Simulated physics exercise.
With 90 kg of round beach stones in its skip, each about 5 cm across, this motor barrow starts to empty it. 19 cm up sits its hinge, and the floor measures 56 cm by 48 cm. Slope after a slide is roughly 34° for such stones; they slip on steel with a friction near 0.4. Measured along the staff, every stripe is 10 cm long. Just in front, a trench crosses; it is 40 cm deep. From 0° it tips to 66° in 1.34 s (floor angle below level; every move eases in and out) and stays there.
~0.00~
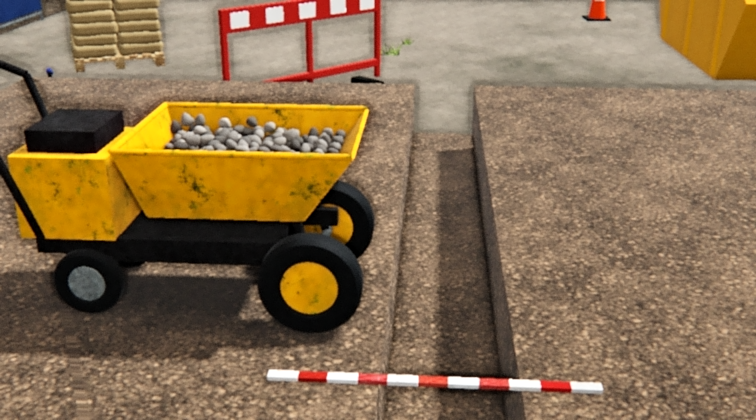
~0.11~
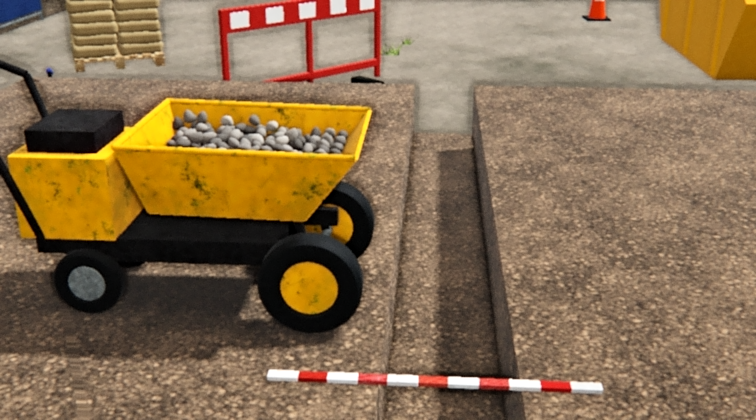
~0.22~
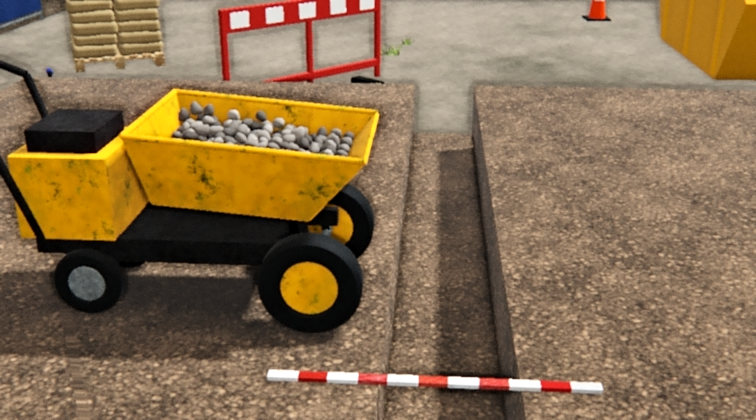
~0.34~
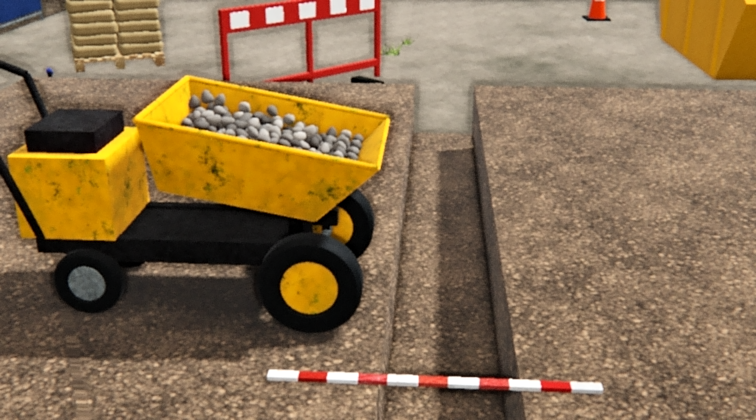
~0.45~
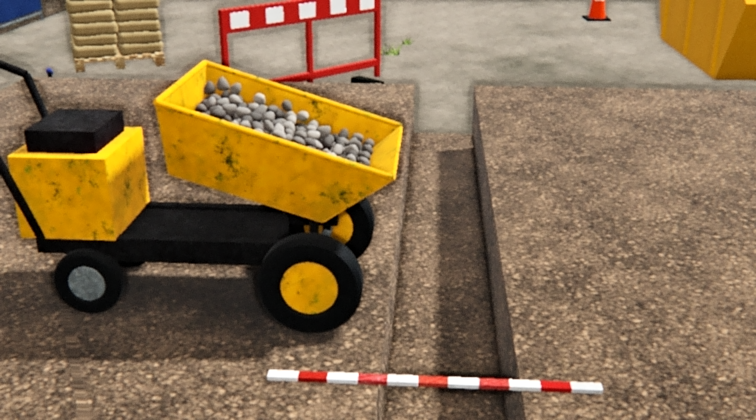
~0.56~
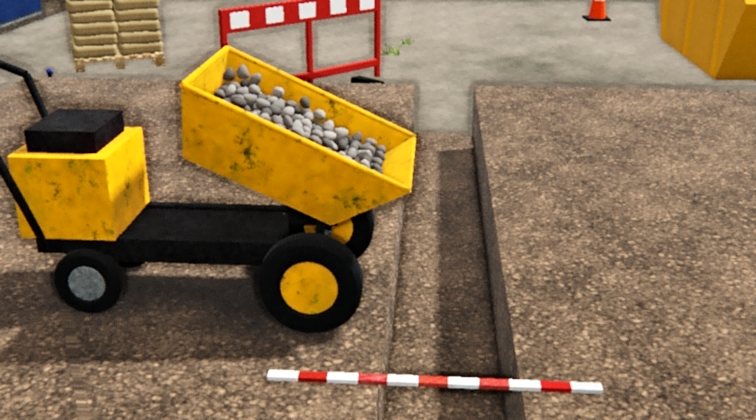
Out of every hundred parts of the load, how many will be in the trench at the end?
Close to 69 in every hundred.
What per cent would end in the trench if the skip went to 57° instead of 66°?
I'd expect around 50 in a hundred.
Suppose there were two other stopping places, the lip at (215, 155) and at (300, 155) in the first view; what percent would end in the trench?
Estimates: 75 % then 100 %.
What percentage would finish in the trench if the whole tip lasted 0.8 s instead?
That works out at about 55 in a hundred.
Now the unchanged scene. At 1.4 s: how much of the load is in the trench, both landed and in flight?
Some 25 per cent of the load by that point.
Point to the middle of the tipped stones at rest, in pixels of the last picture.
Roughly at (486, 369).
After 1.0 s the floor is at 56°; 100 % in the skip; the foremost stones are at (440, 224).
After 1.4 s the floor is at 66°; 63 % in the skip, 23 % in the trench, 14 % past the trench; the foremost stones are at (567, 293).
After 1.8 s the floor is at 66°; 29 % in the skip, 40 % in the trench, 31 % past the trench; the foremost stones are at (680, 314).
After 3.7 s the floor is at 66°; 0 % in the skip, 69 % in the trench, 31 % past the trench; the foremost stones are past the picture's edge.
